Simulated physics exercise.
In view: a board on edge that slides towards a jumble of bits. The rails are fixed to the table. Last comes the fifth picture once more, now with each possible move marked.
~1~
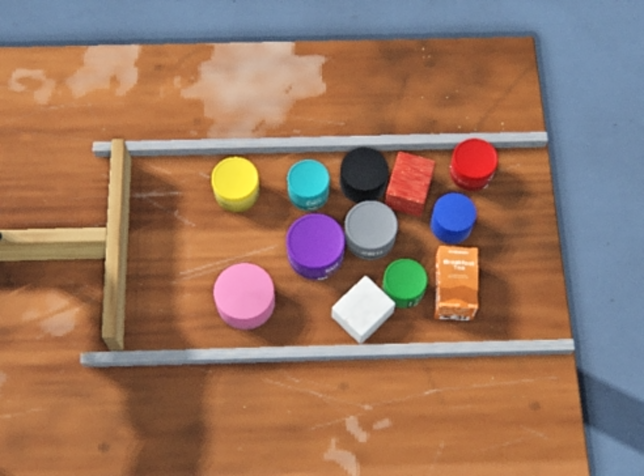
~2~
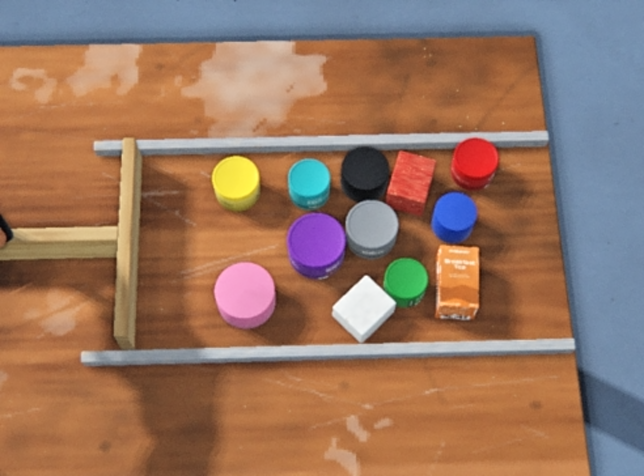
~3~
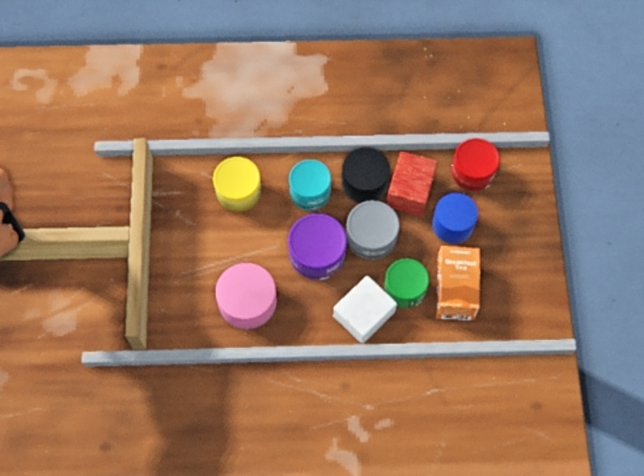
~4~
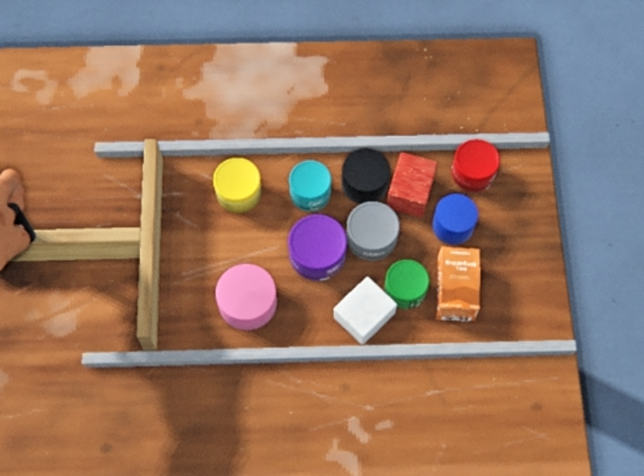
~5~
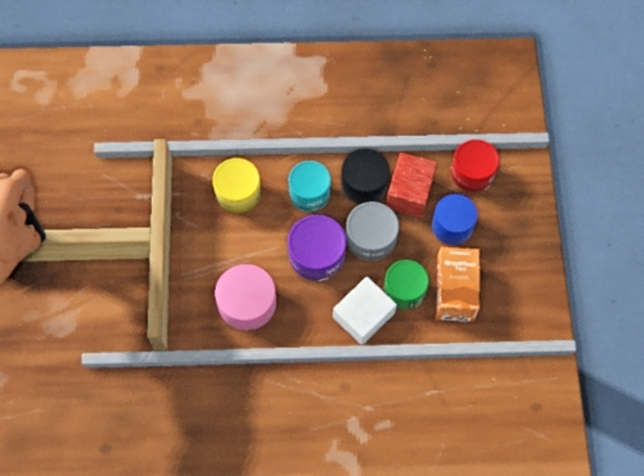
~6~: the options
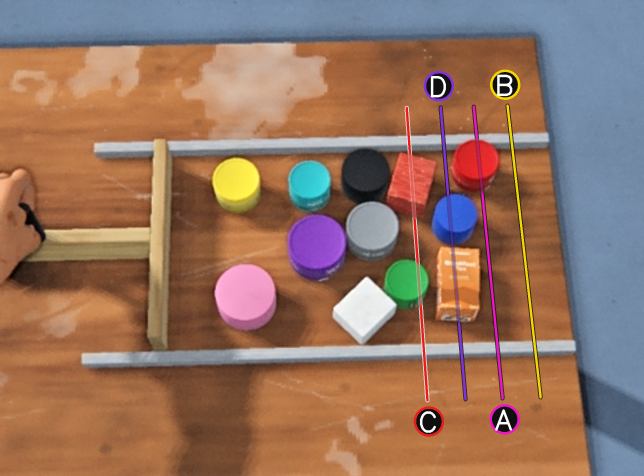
The clip opens on a wooden tabletop where a T-shaped wooden pusher sits between two pale rails, left of a jumble of colourful tubs, blocks and an orange packet. The board slides slowly right, a hand coming into view at left gripping its handle, and narrows the gap while the objects stay put.
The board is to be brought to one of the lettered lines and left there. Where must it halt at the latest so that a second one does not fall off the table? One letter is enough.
At C, and not beyond.
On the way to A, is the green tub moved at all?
By then, yes.
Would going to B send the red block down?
By then, yes.
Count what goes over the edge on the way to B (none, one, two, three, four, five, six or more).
In all, six or more.
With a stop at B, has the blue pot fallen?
By then, yes.
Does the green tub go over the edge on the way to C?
No.
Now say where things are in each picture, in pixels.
In the first picture, grey jar (371, 231); black pot (364, 175); purple tub (316, 247).
In the second picture, board (125, 233); blue pot (454, 218).
In the third picture, board (136, 233); orange packet (458, 283).
In the fourth picture, board (147, 234); red jar (475, 167).
In the fifth picture, board (157, 234); red block (412, 185); white block (365, 312); pink tin (246, 297).
On the marked copy, A at (487, 244); B at (523, 243); C at (416, 246); D at (452, 245).
With C. Early on, board (251, 232); yellow tub (281, 186); turquoise tub (324, 187).
Further on, board (345, 229); orange packet (506, 290); red jar (489, 162).
At the end, board (414, 228); orange packet over the edge; green tub (550, 278); one fallen.
As for the rest, A drops six; B drops eight; D drops three.
